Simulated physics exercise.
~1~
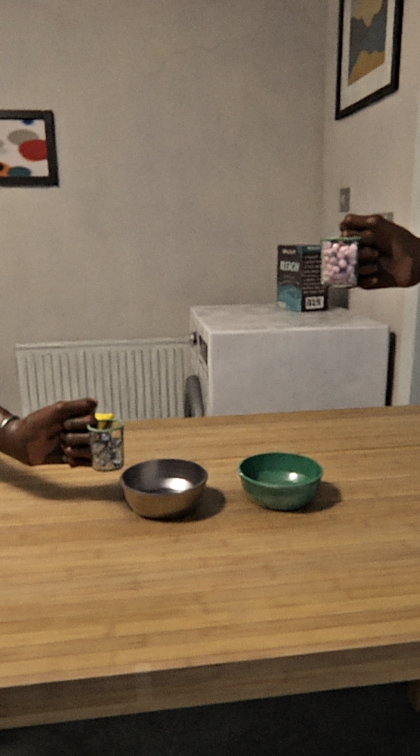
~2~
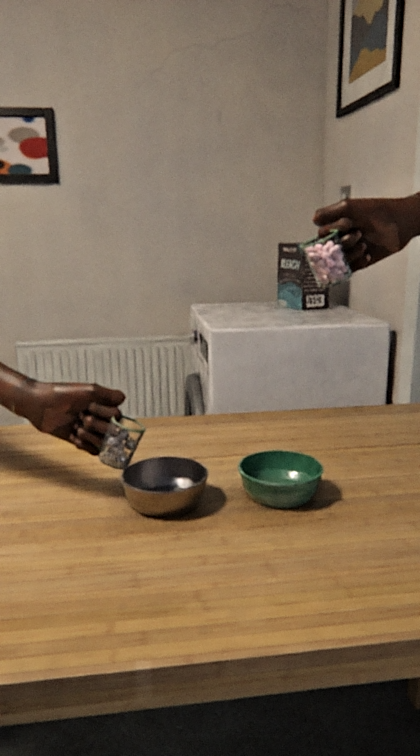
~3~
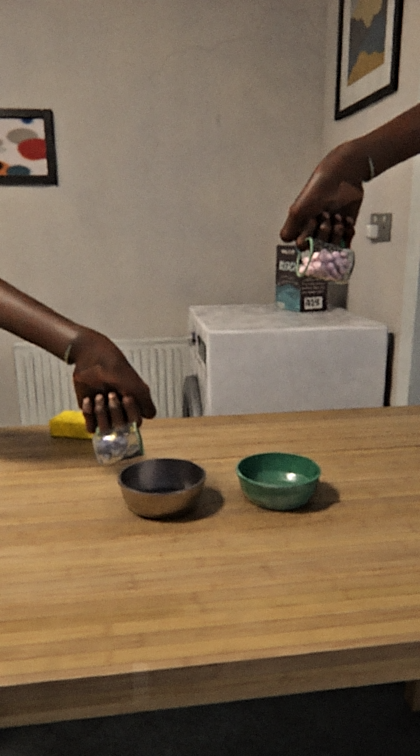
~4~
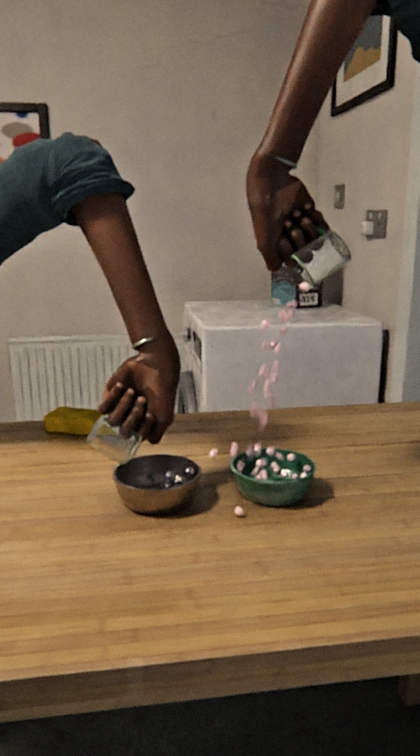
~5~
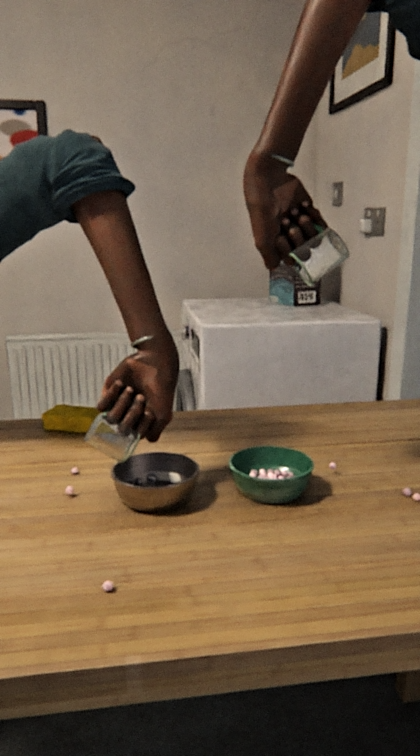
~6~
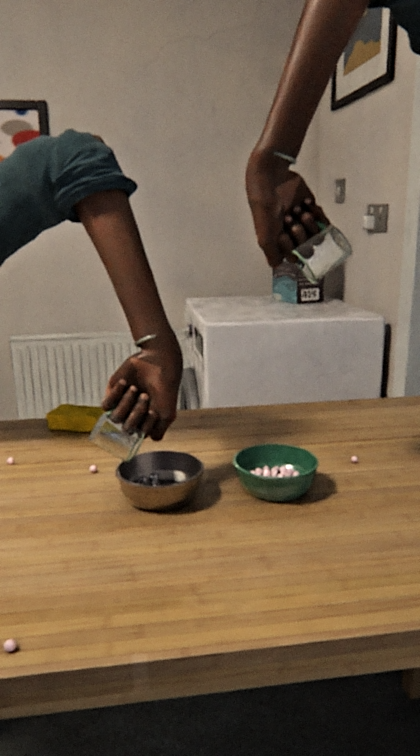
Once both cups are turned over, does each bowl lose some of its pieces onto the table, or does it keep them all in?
The grey bowl on the left keeps all of its pieces in. The green bowl on the right does not, as some of the pink pieces end up outside it.
